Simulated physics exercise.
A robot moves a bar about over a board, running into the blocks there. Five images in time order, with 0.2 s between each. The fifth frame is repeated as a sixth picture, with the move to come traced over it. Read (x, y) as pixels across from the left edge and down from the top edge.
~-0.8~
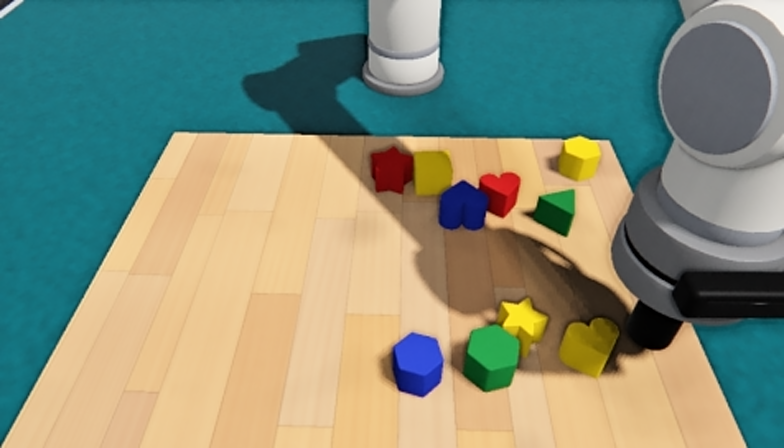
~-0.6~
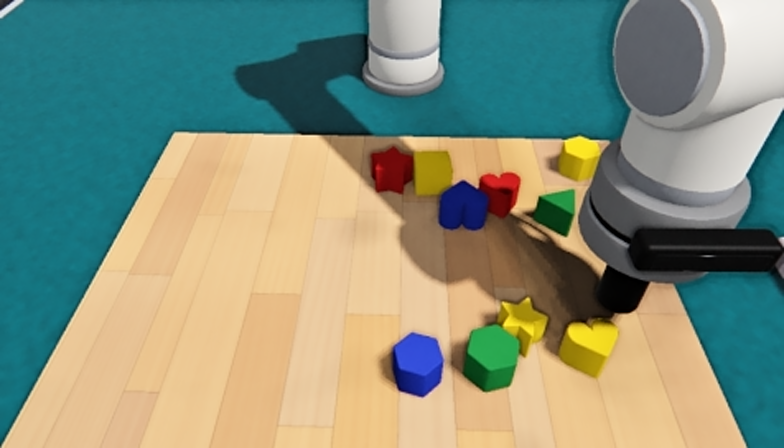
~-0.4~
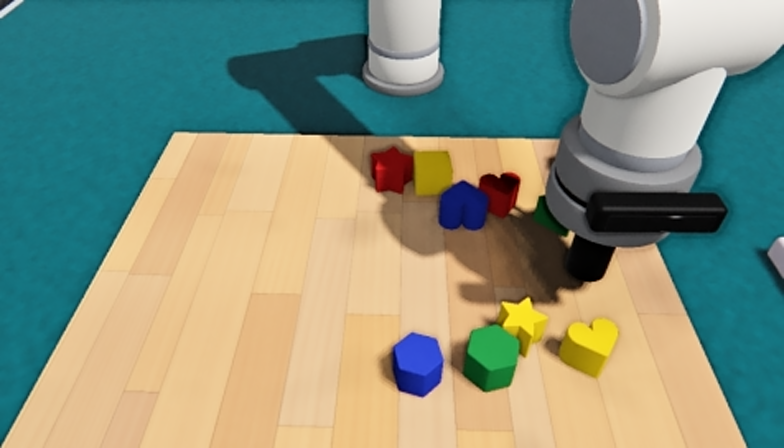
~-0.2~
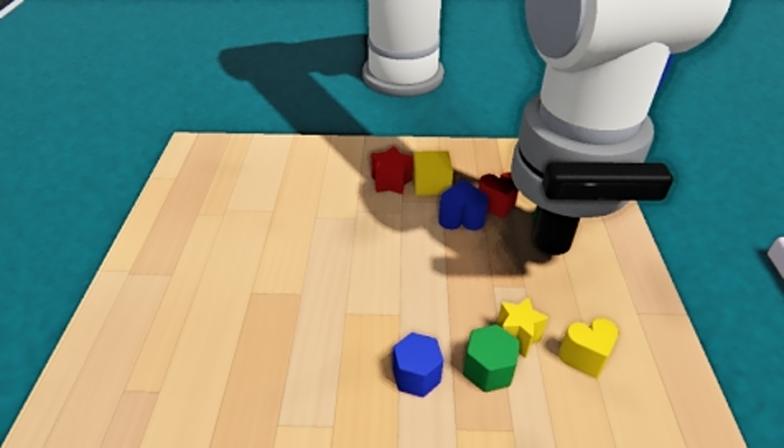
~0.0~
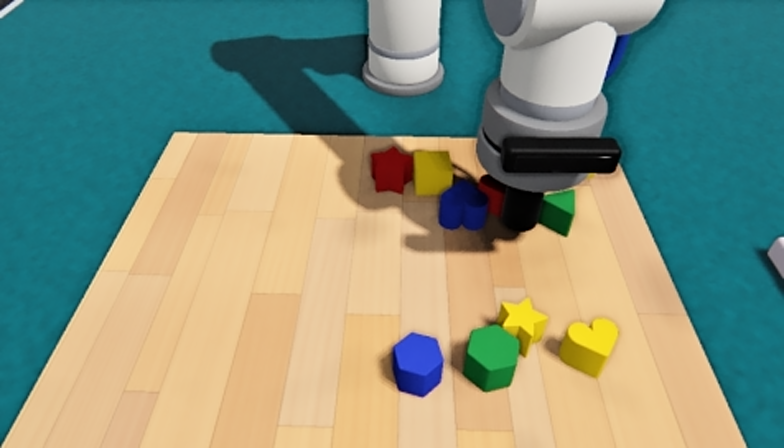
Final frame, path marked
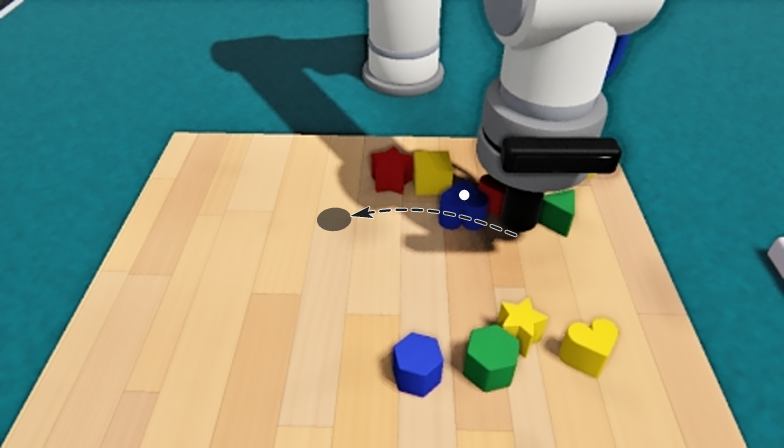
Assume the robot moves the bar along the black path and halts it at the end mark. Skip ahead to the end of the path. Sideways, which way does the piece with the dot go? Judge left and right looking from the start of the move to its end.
The shift goes right.
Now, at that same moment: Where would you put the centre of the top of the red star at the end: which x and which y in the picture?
Most likely (373, 153).
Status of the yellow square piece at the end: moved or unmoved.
Still in place.
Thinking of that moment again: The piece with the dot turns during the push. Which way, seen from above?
From overhead, the rotation is clockwise.
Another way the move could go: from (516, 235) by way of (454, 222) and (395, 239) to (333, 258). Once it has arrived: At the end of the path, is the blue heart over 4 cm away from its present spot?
I'd say yes.
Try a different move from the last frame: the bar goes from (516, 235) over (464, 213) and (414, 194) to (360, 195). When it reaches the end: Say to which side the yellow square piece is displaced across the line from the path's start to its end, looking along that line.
The shift is rightward.
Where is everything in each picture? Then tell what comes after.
In the first picture, bar's lower end at (649, 333); red star at (391, 158); yellow square piece at (433, 160); blue heart at (464, 195); red heart at (502, 181).
In the second picture, bar at (617, 298); blocks still.
In the third picture, bar at (585, 268); blocks still.
In the fourth picture, bar at (552, 242); blocks still.
In the fifth picture, bar at (519, 220); red star at (391, 158); yellow square piece at (433, 160); blue heart at (464, 195); red heart partly hidden.
Drawn move, from (516, 235) via (456, 215) and (395, 210), ending at (334, 219); the dot is on the blue heart.
On the path given first. One third of the way, bar at (457, 200); blue heart at (417, 184), turned 10° anticlockwise.
Two thirds of the way, bar at (394, 195); red star at (373, 153), turned 75° clockwise; blue heart at (356, 177).
At the end, bar at (333, 204); red star at (373, 153), turned 75° clockwise; yellow square piece still; blue heart at (319, 173), turned 75° clockwise; red heart still.
